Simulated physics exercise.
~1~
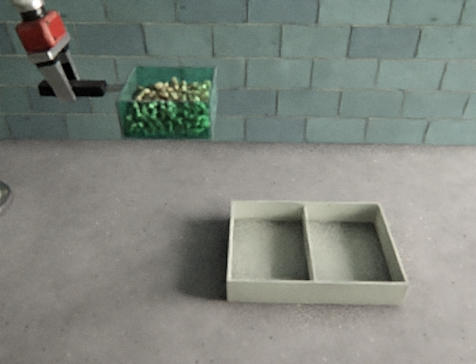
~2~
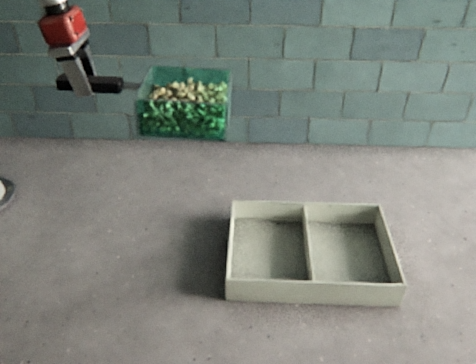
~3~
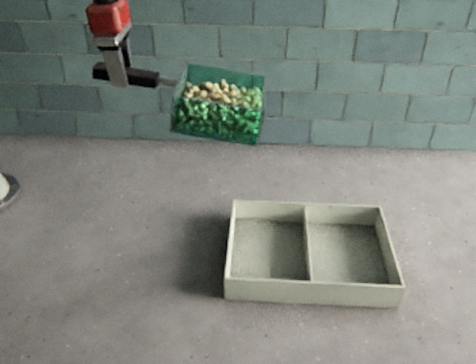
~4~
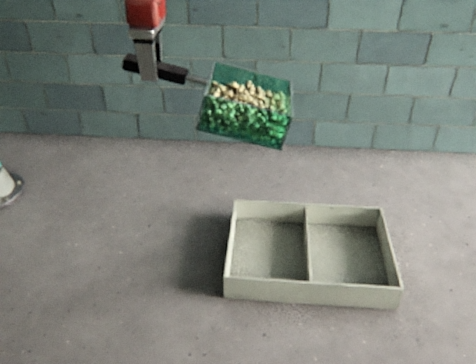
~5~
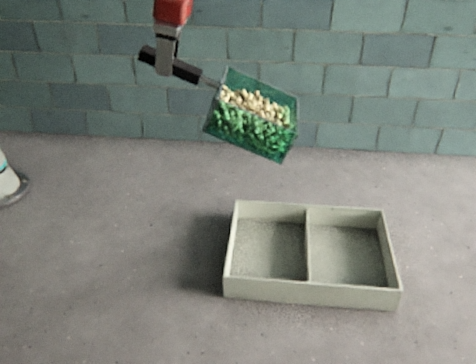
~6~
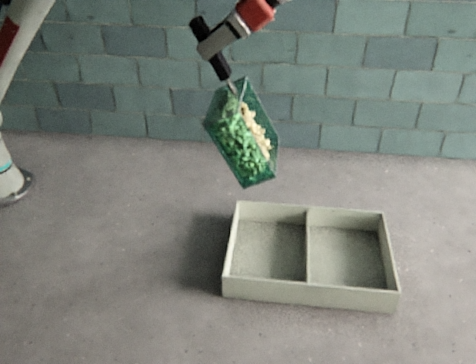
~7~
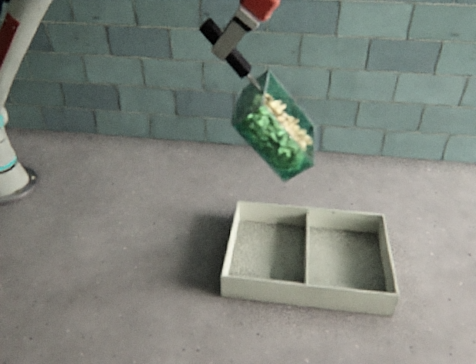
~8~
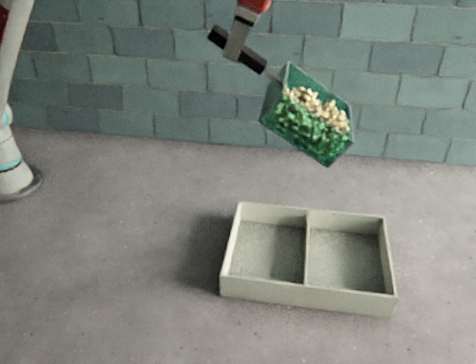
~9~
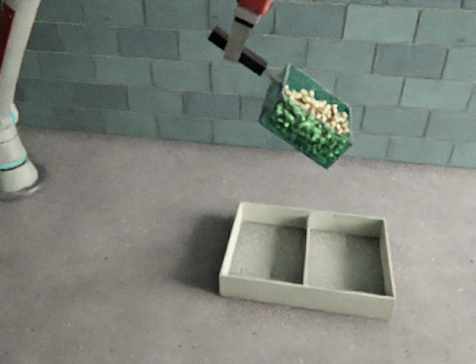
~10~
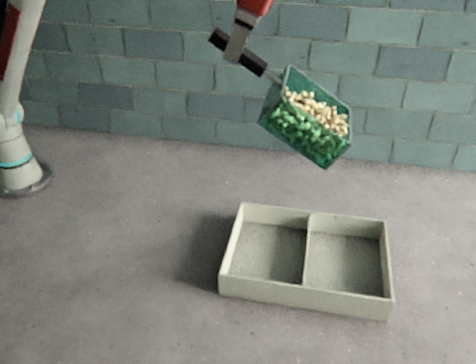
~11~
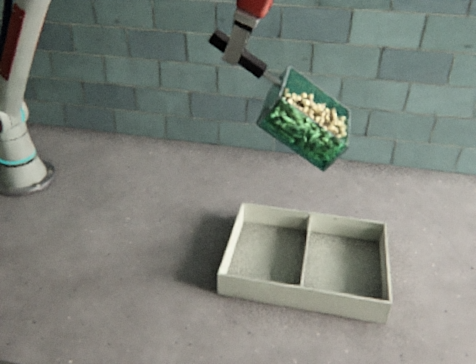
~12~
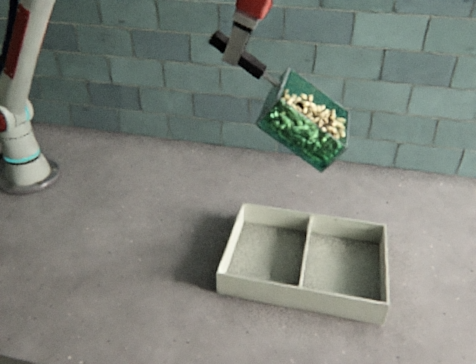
Robot arm carrying a clear green box of green and cream beans rightward, tipping it steeply, easing it partly back and holding still above a divided tray.
